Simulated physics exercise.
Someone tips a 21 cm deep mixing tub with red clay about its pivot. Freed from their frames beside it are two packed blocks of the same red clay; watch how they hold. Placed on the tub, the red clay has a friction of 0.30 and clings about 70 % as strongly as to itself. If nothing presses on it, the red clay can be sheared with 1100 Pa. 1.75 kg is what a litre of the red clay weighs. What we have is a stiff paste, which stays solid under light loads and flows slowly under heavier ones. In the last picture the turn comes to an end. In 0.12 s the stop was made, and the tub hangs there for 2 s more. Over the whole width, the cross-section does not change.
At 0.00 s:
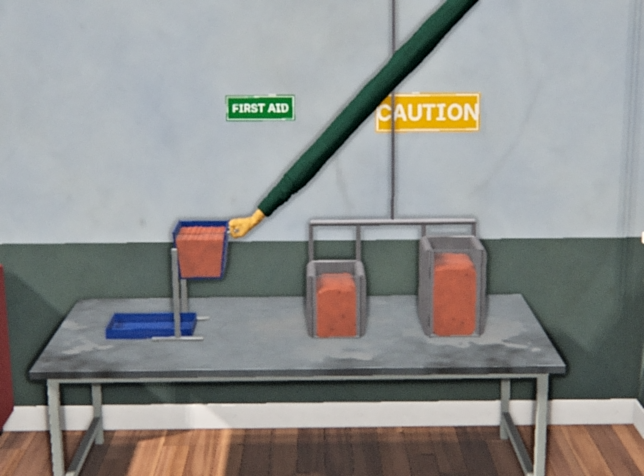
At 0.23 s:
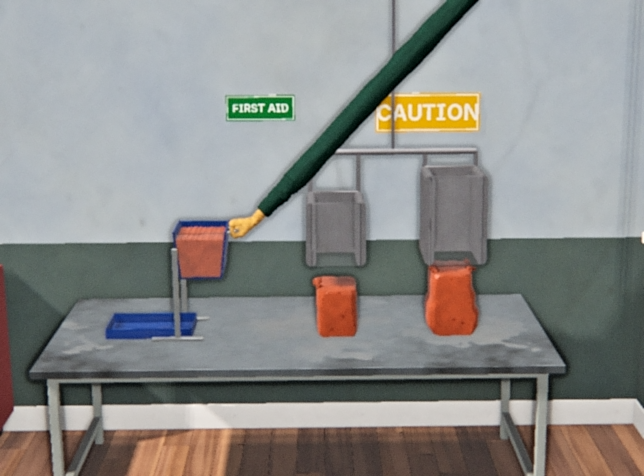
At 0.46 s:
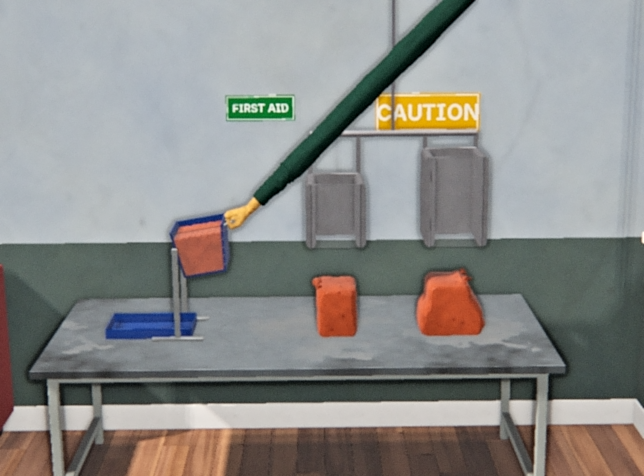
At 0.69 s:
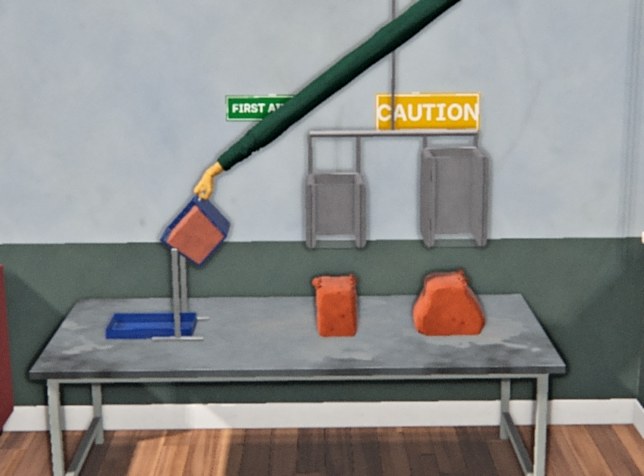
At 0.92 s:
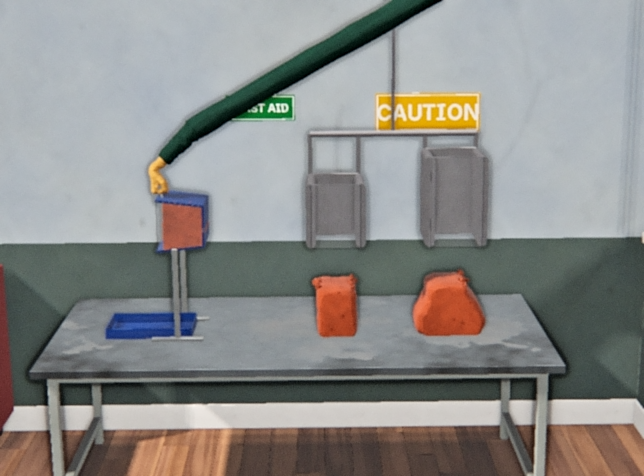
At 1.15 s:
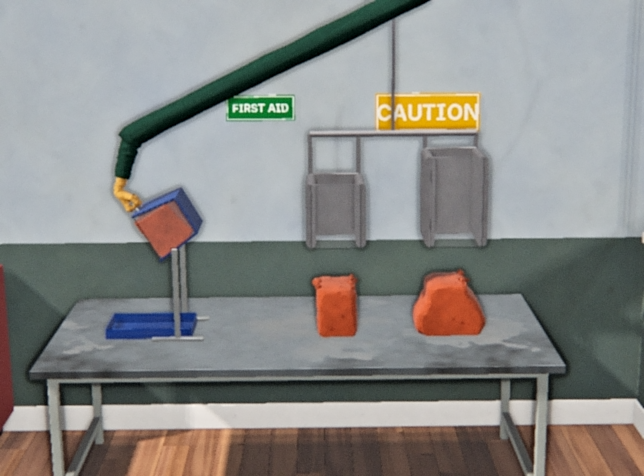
The footage shows grey moulds lifting off two red clay blocks on a table, the taller right one slumping lower and wider, before a green-sleeved arm turns a blue tub of red clay counterclockwise, well past a quarter turn.
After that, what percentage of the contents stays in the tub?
0 %.
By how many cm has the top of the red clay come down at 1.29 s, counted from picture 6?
I reckon it's close to 9 cm.
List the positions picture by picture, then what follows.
In the first frame, handle-side rim at (224, 233), tilt 0 degrees; crest of the red clay at (211, 239); block heights 24 cm, 34 cm (left to right).
In the second frame, handle-side rim at (224, 233), tilt 0 degrees; crest of the red clay at (211, 239); block heights 24 cm, 31 cm (left to right).
In the third frame, handle-side rim at (220, 225), tilt 9 degrees; crest of the red clay at (217, 232); block heights 24 cm, 26 cm (left to right).
In the fourth frame, handle-side rim at (193, 203), tilt 48 degrees; crest of the red clay at (199, 210); block heights 24 cm, 25 cm (left to right).
In the fifth frame, handle-side rim at (155, 202), tilt 89 degrees; crest of the red clay at (165, 204); block heights 24 cm, 25 cm (left to right).
In the sixth frame, handle-side rim at (133, 218), tilt 120 degrees; crest of the red clay at (165, 205); block heights 24 cm, 25 cm (left to right).
After 1.29 s, the tub is at 120 degrees and holds 55 %.
After 1.46 s, the tub is at 120 degrees and holds 0 %.
After 1.63 s, the tub is at 120 degrees and holds 0 %.
After 1.80 s, the tub is at 120 degrees and holds 0 %.
After 3.15 s, the tub is at 120 degrees and holds 0 %.
